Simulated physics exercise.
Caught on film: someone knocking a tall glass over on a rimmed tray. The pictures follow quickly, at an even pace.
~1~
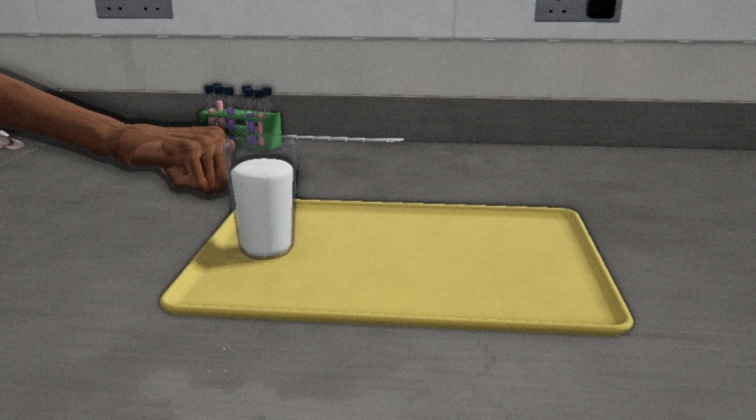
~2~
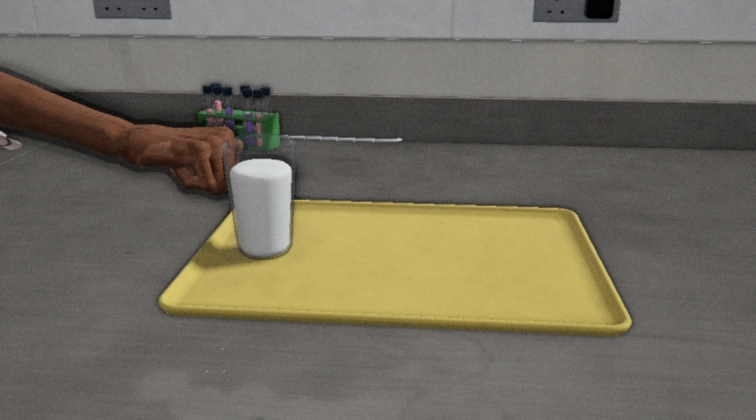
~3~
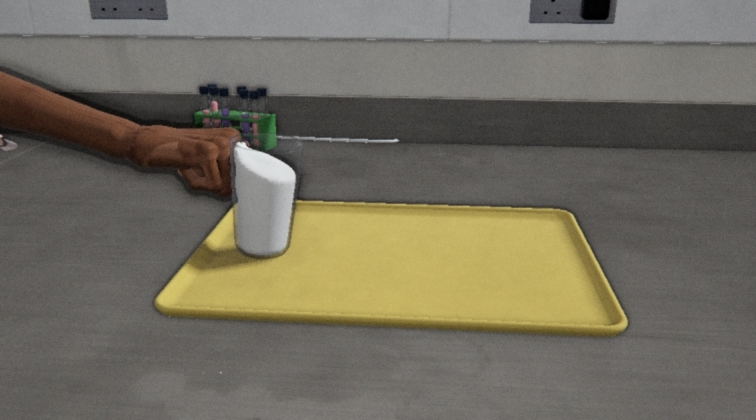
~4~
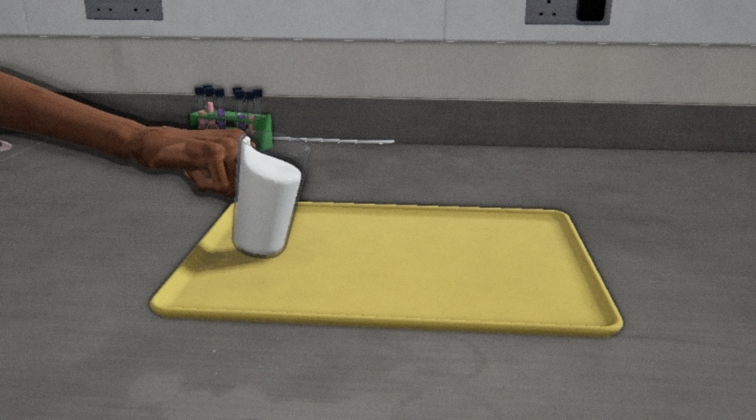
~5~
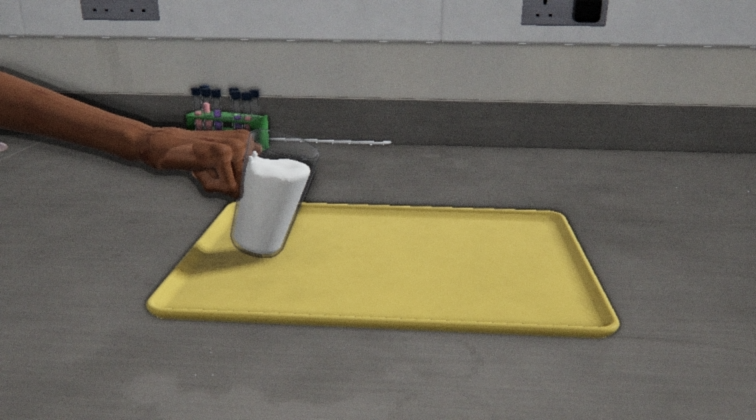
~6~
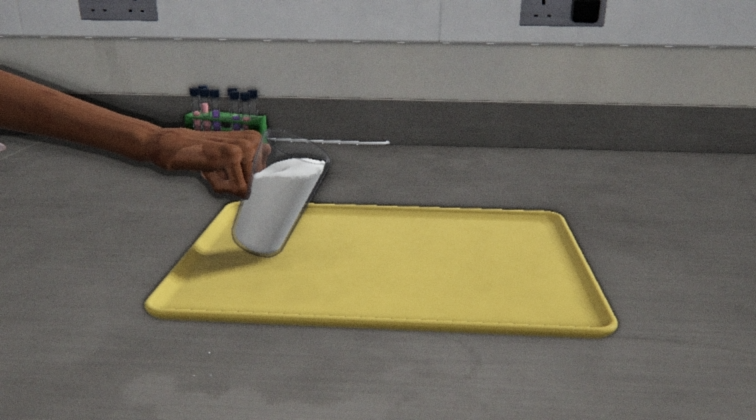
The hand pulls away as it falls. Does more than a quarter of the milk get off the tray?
In the end more than a quarter leaves the tray.
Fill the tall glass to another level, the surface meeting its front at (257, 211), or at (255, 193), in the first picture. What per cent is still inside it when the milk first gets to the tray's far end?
In turn 45 and 55 in a hundred.
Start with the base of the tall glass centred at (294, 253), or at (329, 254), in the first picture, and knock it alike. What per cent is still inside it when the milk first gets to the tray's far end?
In turn 65 and 65 in a hundred.
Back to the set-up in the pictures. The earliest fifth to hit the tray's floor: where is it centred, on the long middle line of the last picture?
Near (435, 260).
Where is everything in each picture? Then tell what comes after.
In the first frame, it leans 0°; its right rim is at (294, 145); the milk meets the walls at (234, 166) and (293, 167); the tray's far rim is at (598, 259); the tray is clear ahead.
In the second frame, it leans 0°; its right rim is at (293, 146); the milk meets the walls at (233, 166) and (291, 168).
In the third frame, it leans 6°; its right rim is at (301, 148); the milk meets the walls at (236, 144) and (294, 174).
In the fourth frame, it leans 12°; its right rim is at (309, 152); the milk meets the walls at (244, 139) and (300, 172).
In the fifth frame, it leans 18°; its right rim is at (318, 157); the milk meets the walls at (250, 163) and (310, 168).
In the sixth frame, it leans 25°; its right rim is at (329, 163); the milk meets the walls at (253, 173) and (324, 164).
A moment on, the tall glass lies on its side and 100 per cent is in the glass, 0 on the tray and 0 above or beyond its rim.
Next, the tall glass lies on its side and 65 per cent is in the glass, 29 on the tray and 6 above or beyond its rim.
Then the tall glass lies on its side and 38 per cent is in the glass, 43 on the tray and 18 above or beyond its rim.
Later the tall glass lies on its side and 21 per cent is in the glass, 39 on the tray and 41 above or beyond its rim.
In the end 57 per cent is held by tray and glass, 43 is off the tray.
